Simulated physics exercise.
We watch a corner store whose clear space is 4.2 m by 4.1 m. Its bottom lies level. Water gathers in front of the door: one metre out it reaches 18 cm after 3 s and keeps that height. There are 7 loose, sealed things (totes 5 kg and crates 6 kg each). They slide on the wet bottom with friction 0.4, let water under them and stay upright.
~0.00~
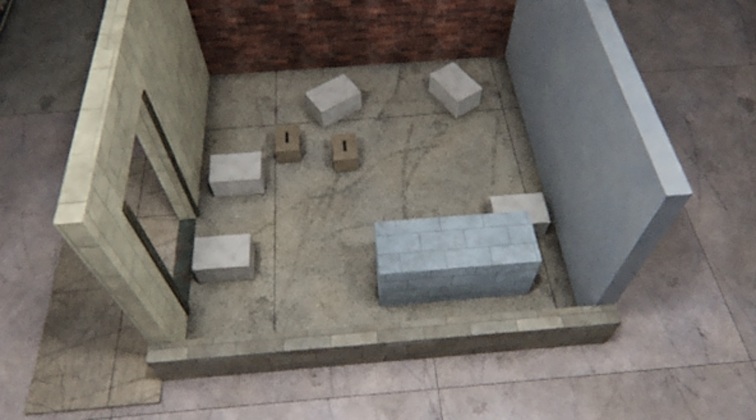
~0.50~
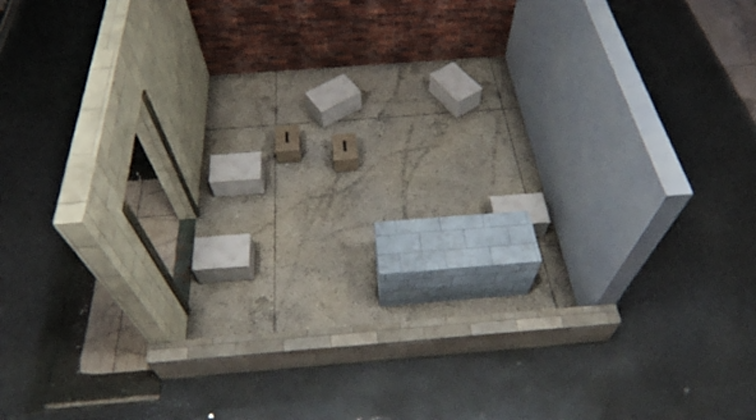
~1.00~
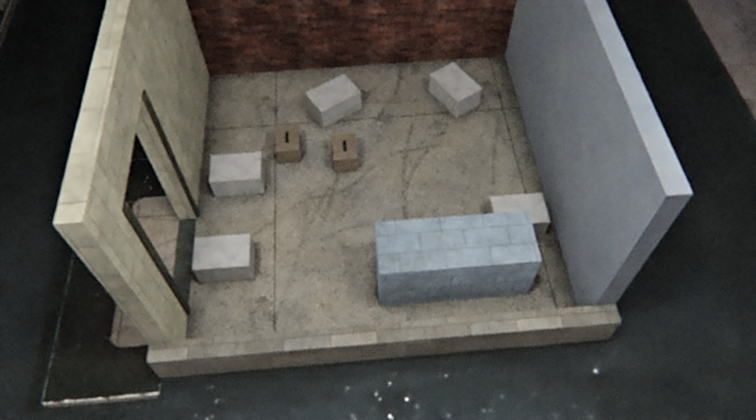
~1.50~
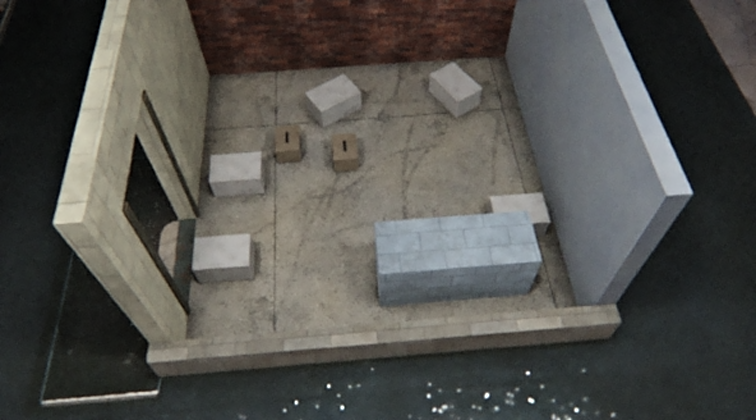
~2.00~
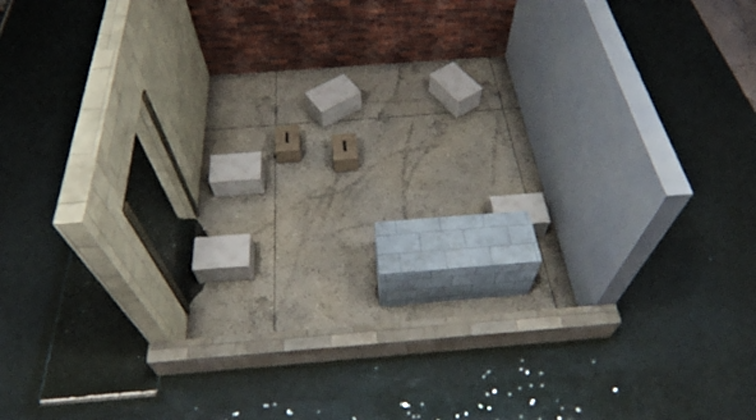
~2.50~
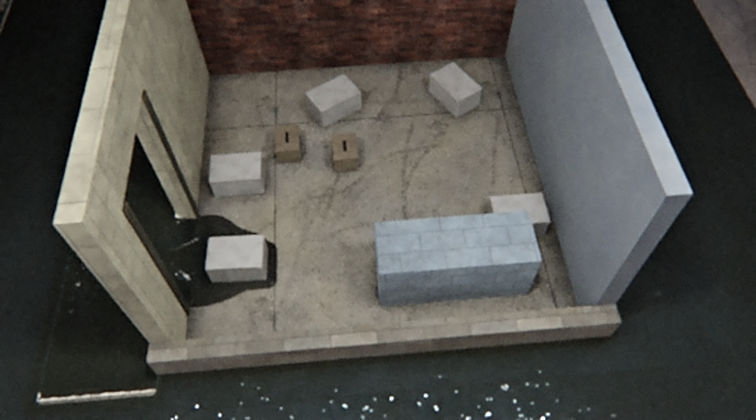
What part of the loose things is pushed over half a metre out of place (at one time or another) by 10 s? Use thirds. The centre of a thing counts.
It is from one to two thirds.
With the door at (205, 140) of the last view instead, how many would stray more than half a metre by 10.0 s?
Then 5.
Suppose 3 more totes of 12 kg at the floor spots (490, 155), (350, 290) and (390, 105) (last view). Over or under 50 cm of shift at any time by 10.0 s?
In turn: Short of it, past it, less.
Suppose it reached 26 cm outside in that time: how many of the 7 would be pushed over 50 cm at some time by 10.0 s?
In that case 5 of them.
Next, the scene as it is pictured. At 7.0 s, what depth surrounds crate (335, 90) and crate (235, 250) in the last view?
About 1 and 10 cm.
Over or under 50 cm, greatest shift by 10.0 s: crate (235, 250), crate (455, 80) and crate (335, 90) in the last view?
In turn: Past it, more, short of it.
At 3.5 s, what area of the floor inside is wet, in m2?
About 3.5 m2.
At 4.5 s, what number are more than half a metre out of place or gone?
1 of them.
After 3.5 s 1 of 7 are over 50 cm from their spots; 0 afloat.
After 4.5 s 1 of 7 are over 50 cm from their spots; 1 afloat.
After 7.0 s 2 of 7 are over 50 cm from their spots; 2 afloat.
After 10.0 s 4 of 7 are over 50 cm from their spots, and 4 have been at some point; 4 afloat.
